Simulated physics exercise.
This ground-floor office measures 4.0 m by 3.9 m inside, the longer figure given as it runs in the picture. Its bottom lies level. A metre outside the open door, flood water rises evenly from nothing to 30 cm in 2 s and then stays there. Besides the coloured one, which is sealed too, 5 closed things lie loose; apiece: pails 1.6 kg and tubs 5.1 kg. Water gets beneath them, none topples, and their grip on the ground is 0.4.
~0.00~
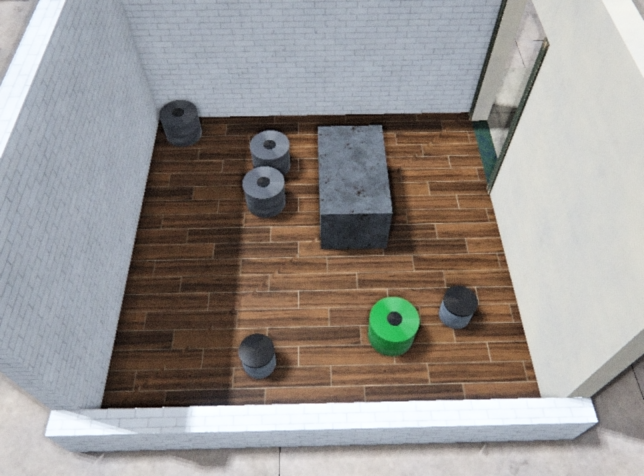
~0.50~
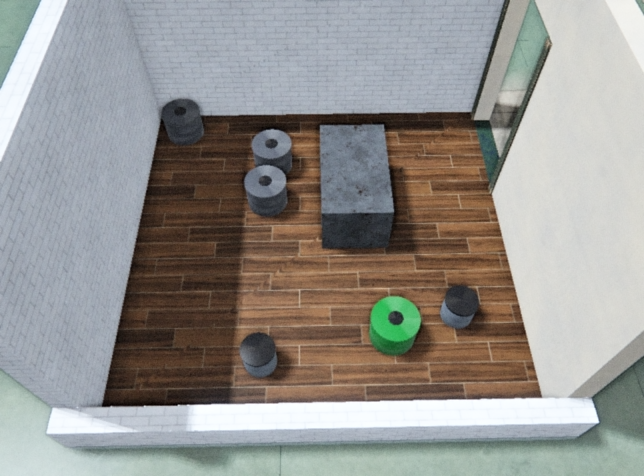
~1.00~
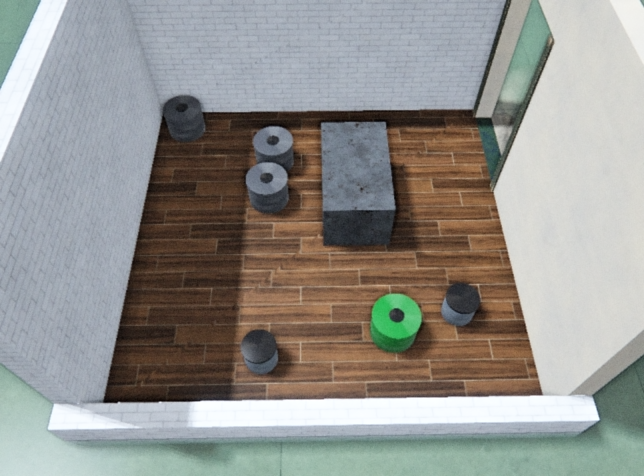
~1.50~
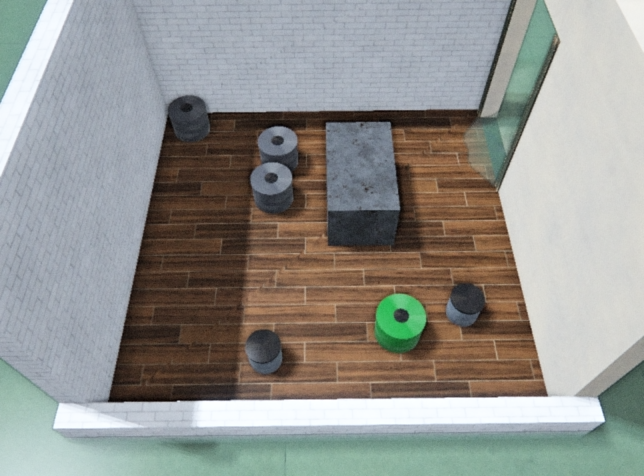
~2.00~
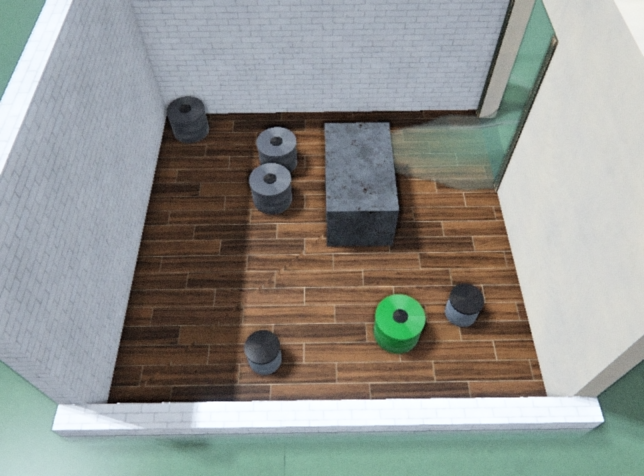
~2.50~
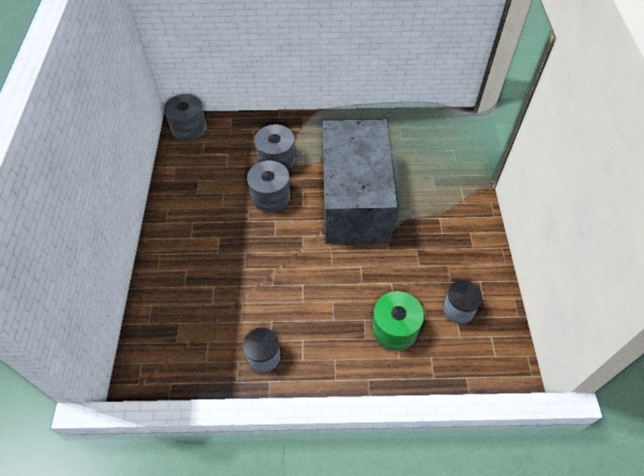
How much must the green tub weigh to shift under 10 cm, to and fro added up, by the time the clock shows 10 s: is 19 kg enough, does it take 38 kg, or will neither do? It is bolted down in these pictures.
I expect that only the higher weight holds it.
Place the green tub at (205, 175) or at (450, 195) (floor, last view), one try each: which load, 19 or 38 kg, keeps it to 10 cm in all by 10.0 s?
In turn: Neither holds; it takes the larger.
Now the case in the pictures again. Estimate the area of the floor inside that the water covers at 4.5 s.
About 10.5 m2.
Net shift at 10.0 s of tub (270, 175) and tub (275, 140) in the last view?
In that order: 60 cm, 150 cm.
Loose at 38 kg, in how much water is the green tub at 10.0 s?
About 15 cm.
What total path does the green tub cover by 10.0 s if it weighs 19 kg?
Some 100 cm in all.
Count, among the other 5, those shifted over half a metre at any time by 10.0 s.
That makes 5.
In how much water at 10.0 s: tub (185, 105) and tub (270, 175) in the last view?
About 7 and 12 cm.
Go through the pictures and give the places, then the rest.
The first frame shows the green tub at (394, 319), on the bottom; 0.0 m2 under water; 0 of 6 have shifted.
The second frame shows the green tub at (396, 318), on the bottom; 0.0 m2 under water; 0 of 6 have shifted.
The third frame shows the green tub at (397, 316), on the bottom; water covers 0.0 m2; 0 of 6 have shifted.
The fourth frame shows the green tub at (401, 316), on the bottom; 0.2 m2 under water; 0 of 6 have shifted.
The fifth frame shows the green tub at (400, 316), on the bottom; 1.2 m2 under water; 0 of 6 have shifted.
The sixth frame shows the green tub at (399, 313) rests on the ground; 2.7 m2 under water; 0 of 6 have shifted.
After 3.5 s the green tub would be 0 cm from its start with 19 kg and 0 cm from its start with 38 kg; 4 cm of water round it then.
After 4.5 s the green tub would be 0 cm from its start with 19 kg and 0 cm from its start with 38 kg; 4 cm of water round it then.
After 7.0 s the green tub would be 0 cm from its start with 19 kg and 0 cm from its start with 38 kg; 6 cm of water round it then.
After 10.0 s the green tub would be 29 cm from its start with 19 kg and 4 cm from its start with 38 kg; 15 cm of water round it then.
